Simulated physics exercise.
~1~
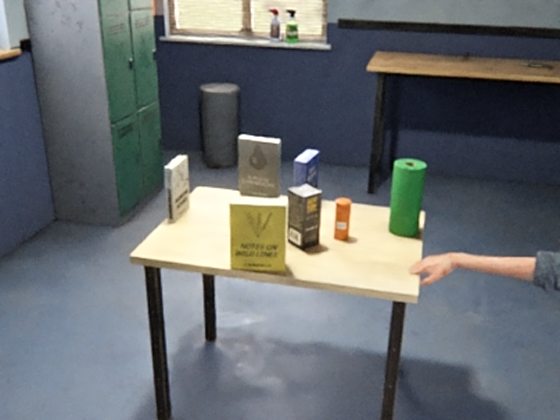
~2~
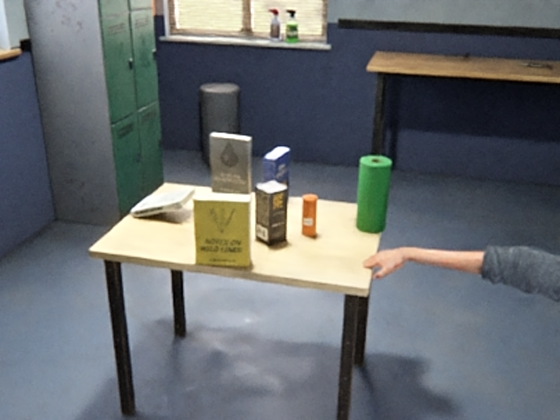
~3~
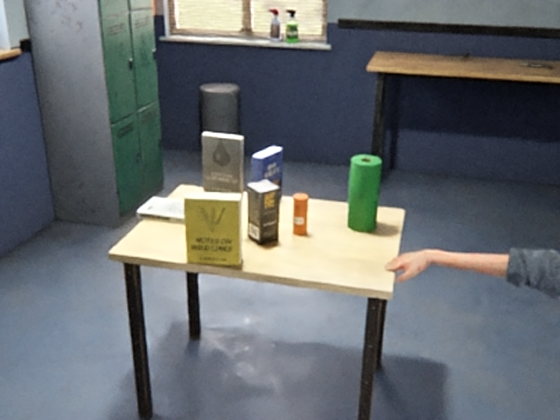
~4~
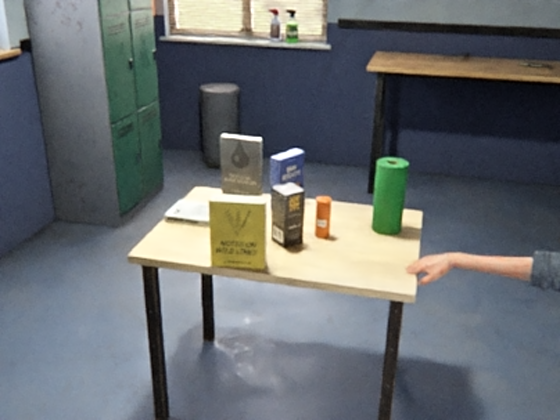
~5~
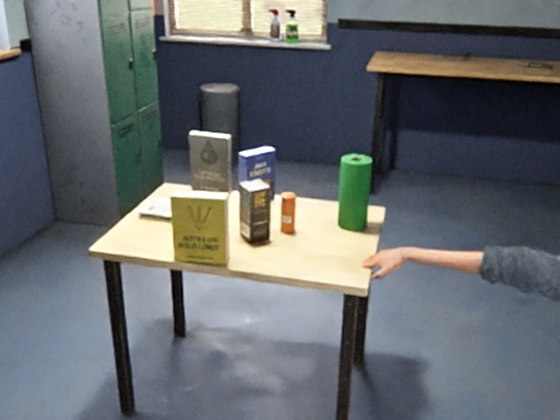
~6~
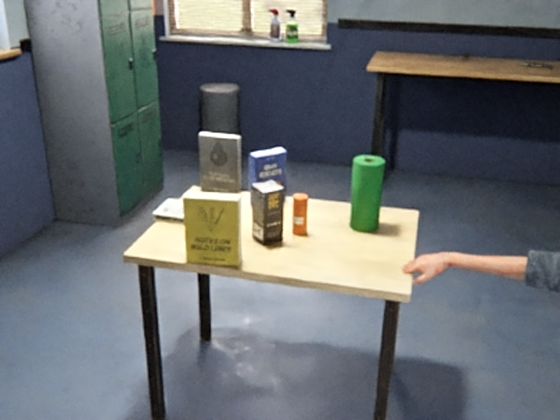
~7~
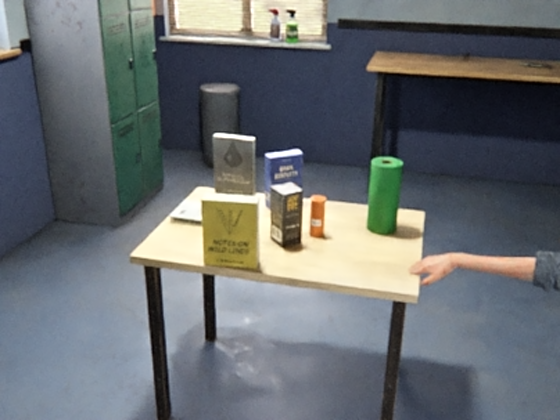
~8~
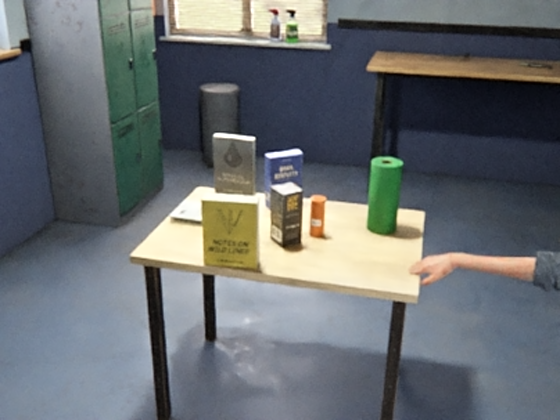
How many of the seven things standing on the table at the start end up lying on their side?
One of them does. The white book ends up lying down, while the other six are still upright.
